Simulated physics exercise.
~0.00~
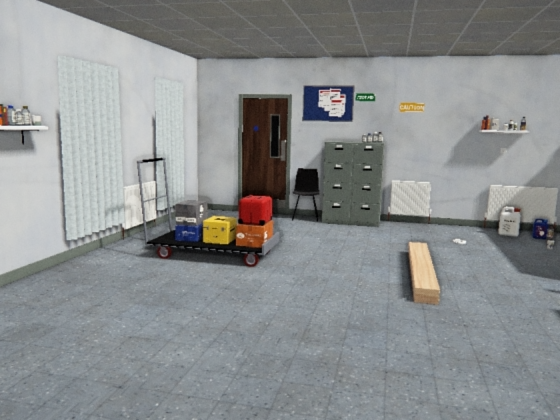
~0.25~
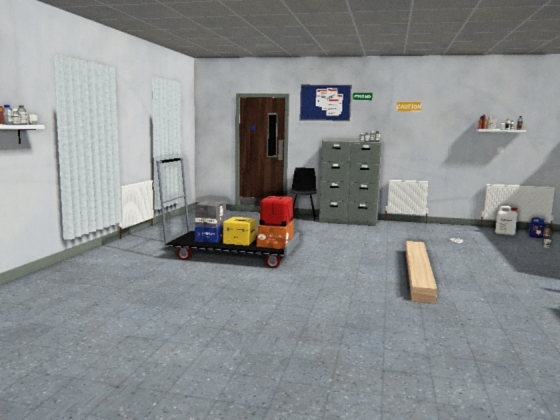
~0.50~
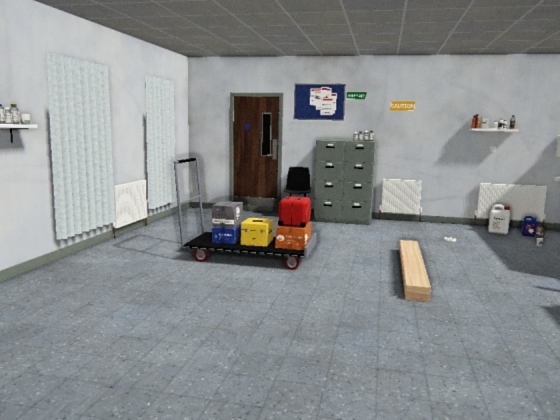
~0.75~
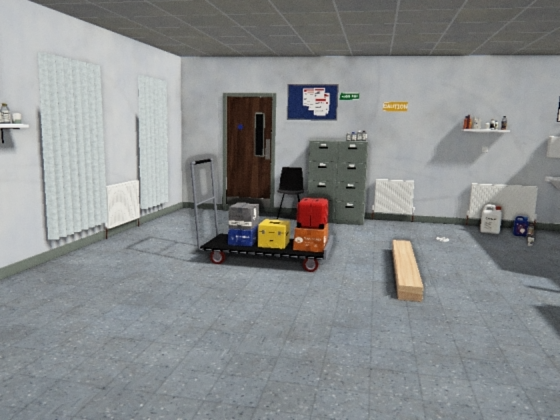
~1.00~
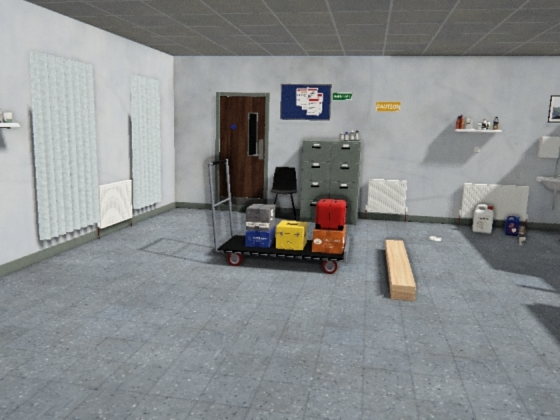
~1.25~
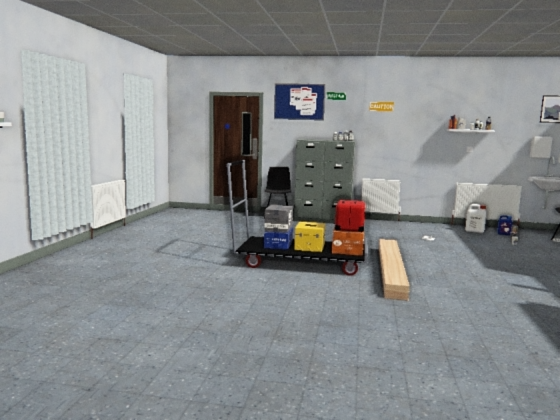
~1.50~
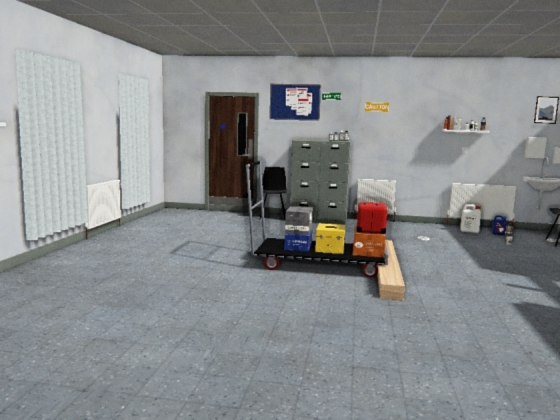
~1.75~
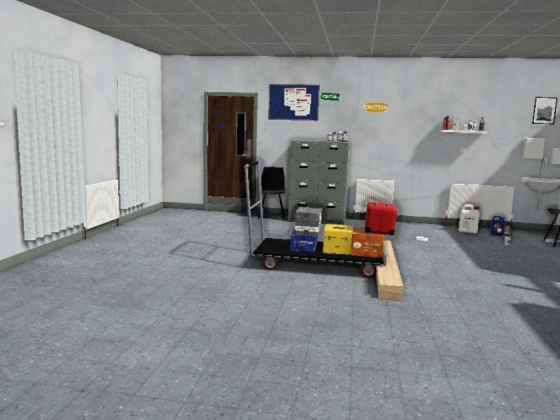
A loaded flat cart rolls right into a wooden beam and stops, its cargo still aboard.
